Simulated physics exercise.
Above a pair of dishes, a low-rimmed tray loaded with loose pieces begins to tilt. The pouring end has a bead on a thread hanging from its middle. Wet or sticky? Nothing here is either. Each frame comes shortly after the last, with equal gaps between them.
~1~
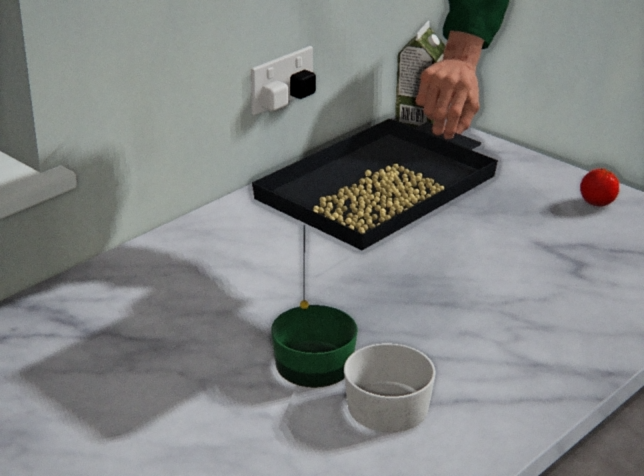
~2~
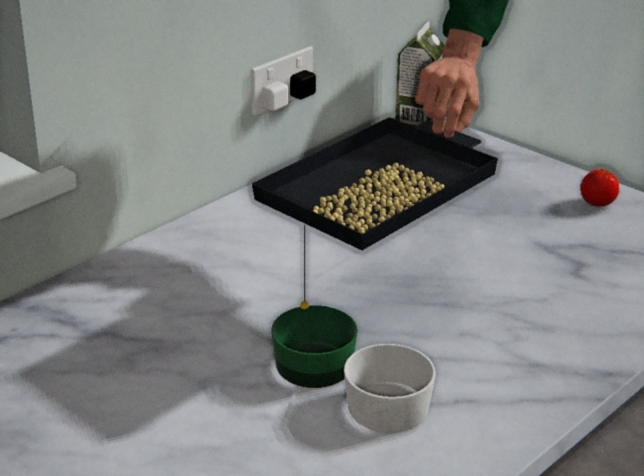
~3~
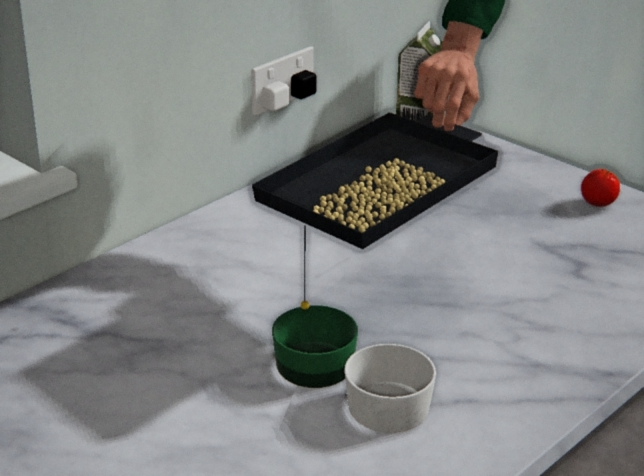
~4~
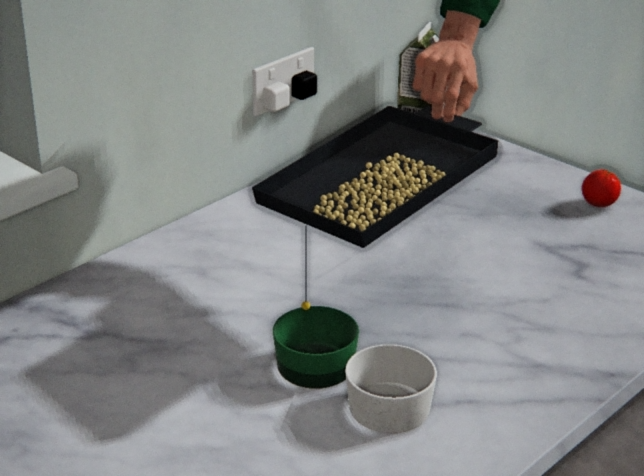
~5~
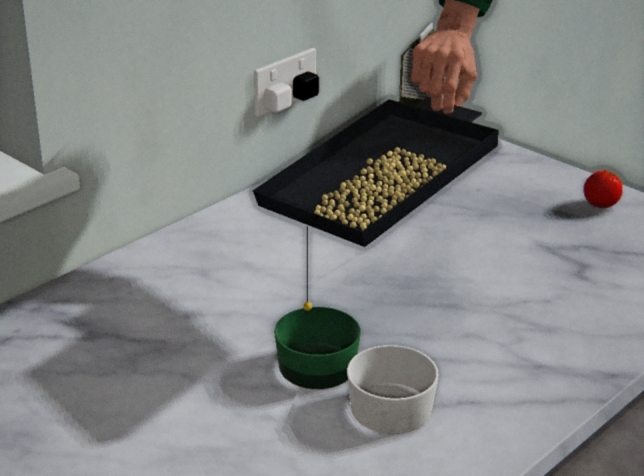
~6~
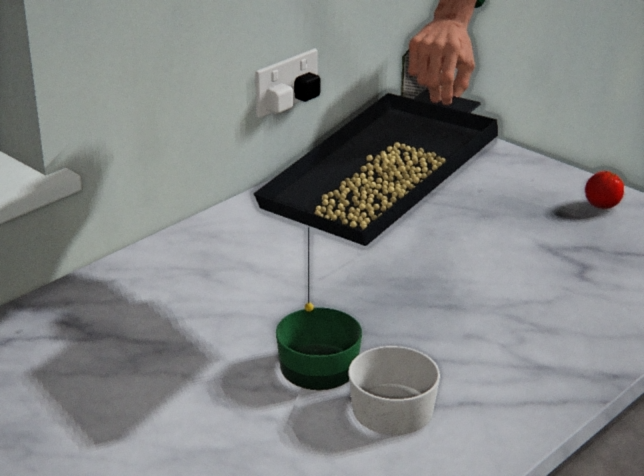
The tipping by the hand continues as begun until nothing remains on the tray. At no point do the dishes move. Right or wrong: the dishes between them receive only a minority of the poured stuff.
Right, they get under half.
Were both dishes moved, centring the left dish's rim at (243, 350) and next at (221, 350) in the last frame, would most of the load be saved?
The pair would catch the lesser share the first time and the lesser share the second time.
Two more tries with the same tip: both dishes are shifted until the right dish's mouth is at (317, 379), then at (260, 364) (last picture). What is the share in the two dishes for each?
Close to 20 in a hundred, then close to 10 in a hundred.
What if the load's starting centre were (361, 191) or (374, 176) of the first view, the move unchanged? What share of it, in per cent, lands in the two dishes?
You'd get about 0 per cent first and about 0 per cent second.
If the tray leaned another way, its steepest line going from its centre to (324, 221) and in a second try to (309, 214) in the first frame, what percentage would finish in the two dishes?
In turn some 40 and 20 per cent.
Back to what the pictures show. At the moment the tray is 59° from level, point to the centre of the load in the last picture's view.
Somewhere near pixel (303, 199).
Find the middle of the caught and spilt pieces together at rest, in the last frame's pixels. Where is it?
Roughly at (241, 332).
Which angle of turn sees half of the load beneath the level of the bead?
Somewhere near 110 degrees, I'd say.
Shortly afterwards, tray tipped steeply; all but a few on the tray; only a few outside both; only a few in the air.
Next, tray tipped right over; all but a few on the tray; only a few outside both; only a few in the air.
Some moments later, tray tipped past a quarter turn; only a few in the left dish; all but a few outside both.
In the end, tray tipped past a quarter turn; none at all in the right dish; only a few in the left dish; all but a few outside both.
